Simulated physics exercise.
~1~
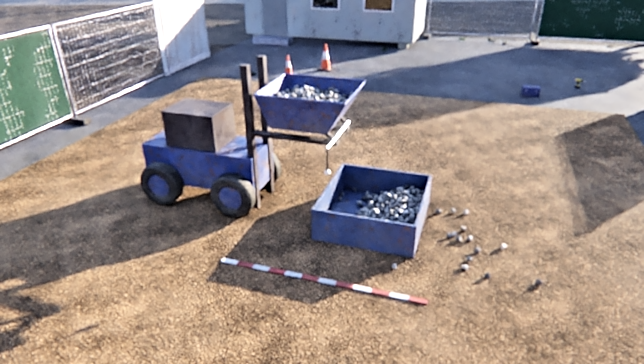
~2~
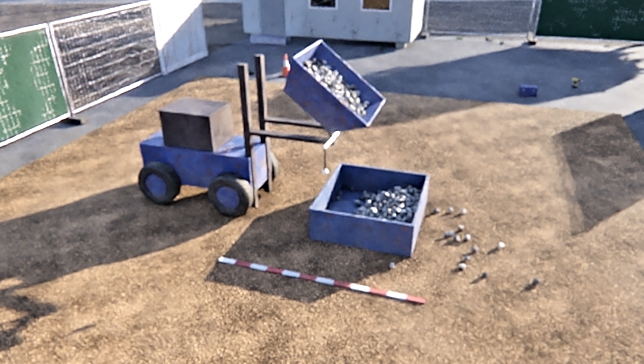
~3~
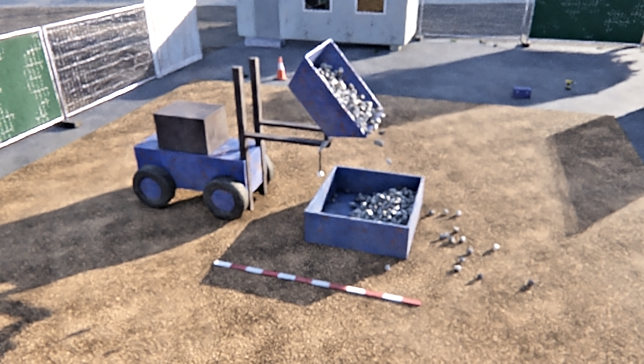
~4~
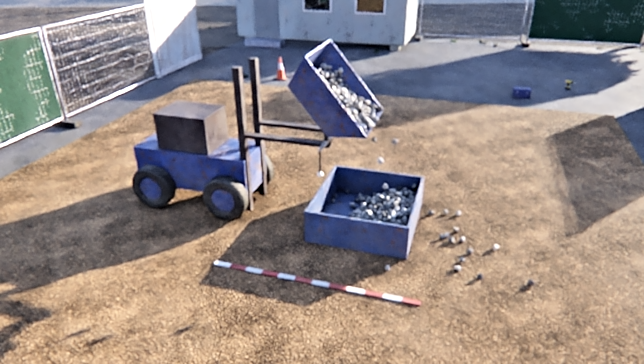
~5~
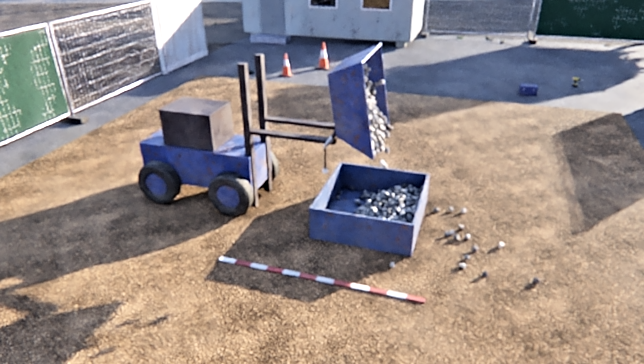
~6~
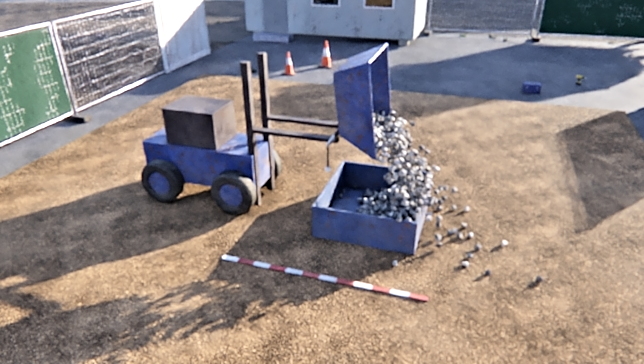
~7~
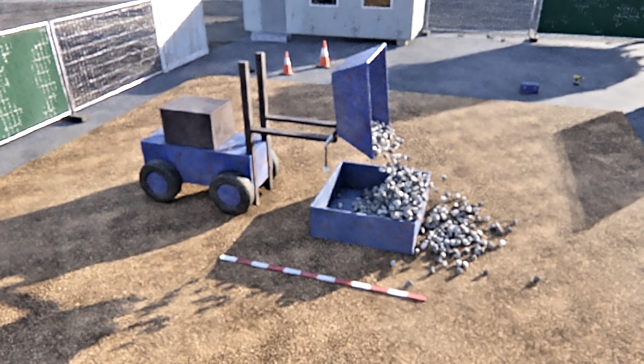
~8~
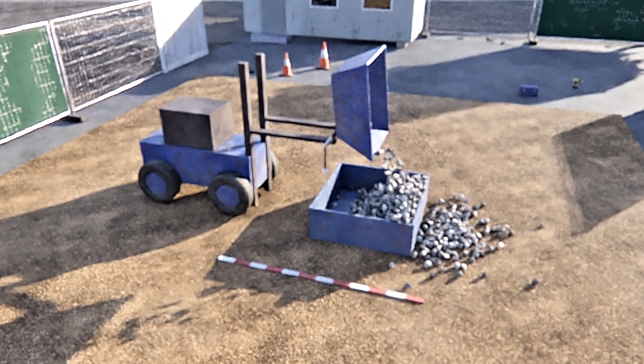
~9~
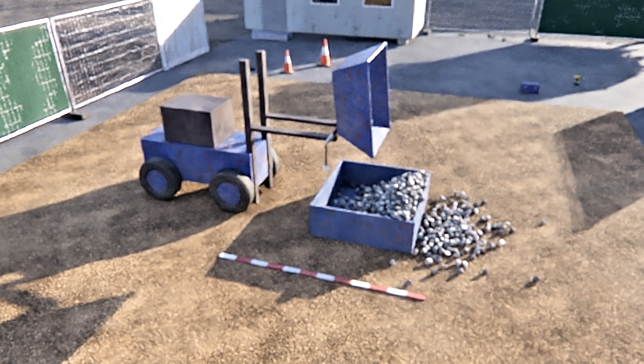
The clip opens on a sunlit gravel yard where a blue forklift holds a tipping skip of grey stones above a blue bin already partly filled, with a few stones scattered to its right. The skip tilts forward towards the right, and its load slides to the lower edge. It pauses at a slant while a few stones drop. Then it tips again until nearly upright, and the stones pour out in a thick stream. They heap up in the bin and spill over its right side. Finally the skip hangs still and empty, above a fuller bin and a loose pile beside it.
